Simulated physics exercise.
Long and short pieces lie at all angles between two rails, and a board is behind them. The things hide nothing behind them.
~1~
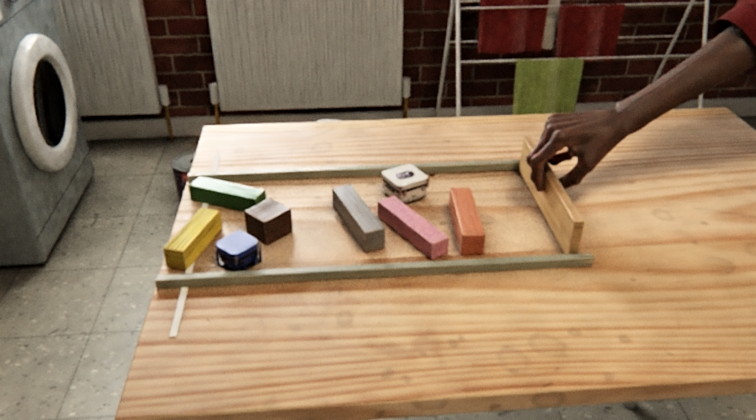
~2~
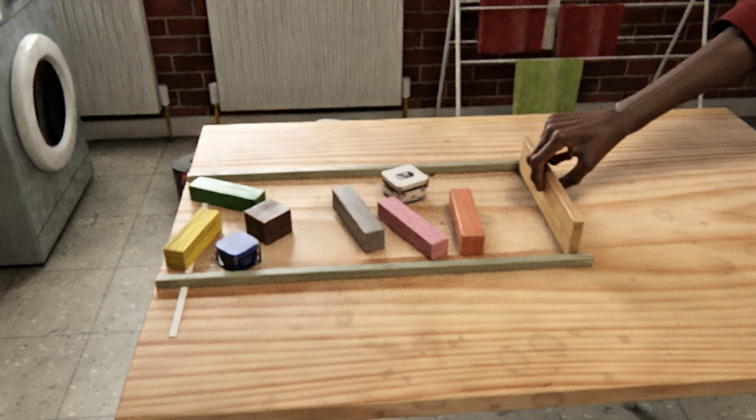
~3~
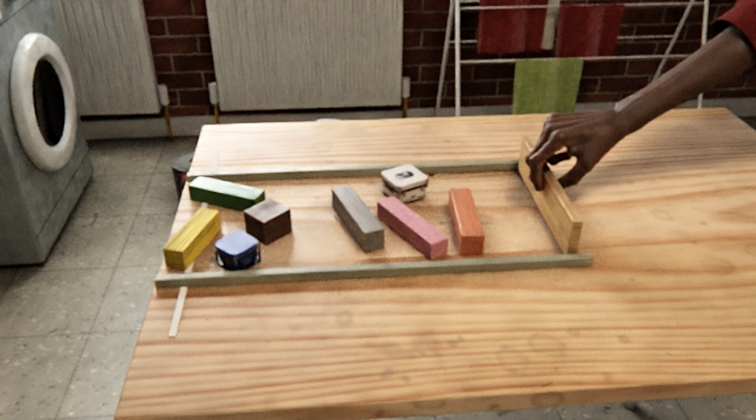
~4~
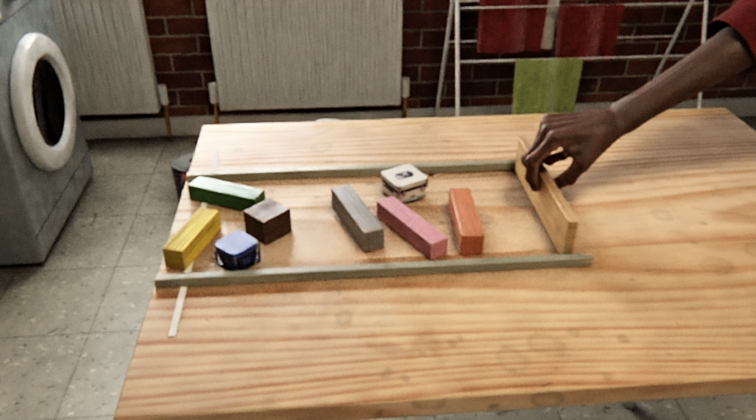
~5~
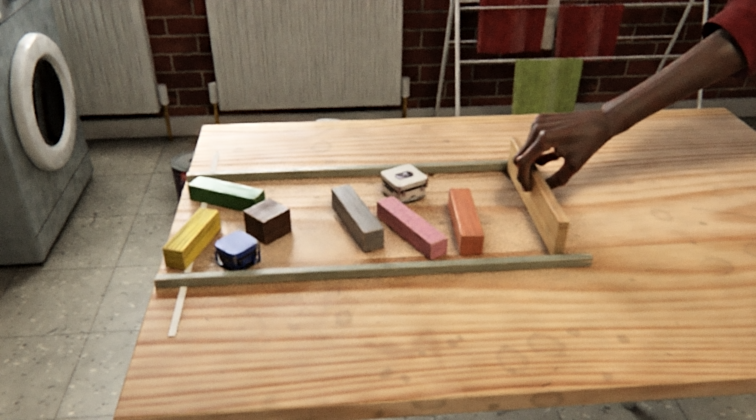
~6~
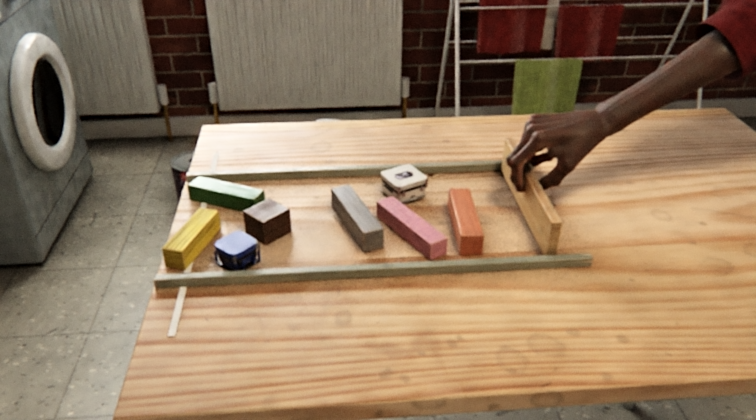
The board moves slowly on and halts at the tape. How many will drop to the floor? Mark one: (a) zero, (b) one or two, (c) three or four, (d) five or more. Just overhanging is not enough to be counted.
(d) five or more.
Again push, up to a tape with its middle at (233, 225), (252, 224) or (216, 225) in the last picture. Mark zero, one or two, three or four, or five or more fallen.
Falls: 3 or 4; three or four; 5 or more.
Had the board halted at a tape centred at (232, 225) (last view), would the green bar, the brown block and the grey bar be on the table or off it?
Well, the green bar comes off, the brown block comes off, and the grey bar? It stays where it is.
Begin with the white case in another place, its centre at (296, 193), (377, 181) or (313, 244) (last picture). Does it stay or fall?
Result per try, in order: Not toppled; not toppled; toppled.
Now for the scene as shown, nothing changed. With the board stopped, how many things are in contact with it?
At rest, 2 are in contact.
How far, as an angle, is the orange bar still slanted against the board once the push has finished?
About 0 degrees.
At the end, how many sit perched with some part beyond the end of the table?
In total, 1 of them.
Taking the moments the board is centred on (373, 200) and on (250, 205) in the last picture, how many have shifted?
The count is 4 at the first point and 8 at the second.
Early on, none off yet; yellow stick at rest near (193, 238); green bar at rest near (227, 195); blue case at rest near (237, 253).
A while later, none off yet; yellow stick moving near (182, 238); green bar travelled a little near (214, 194); blue case moving near (228, 256).
Finally, the number that fall off is five or more; lost, pink bar, grey bar, brown block, blue case, green bar and yellow stick.
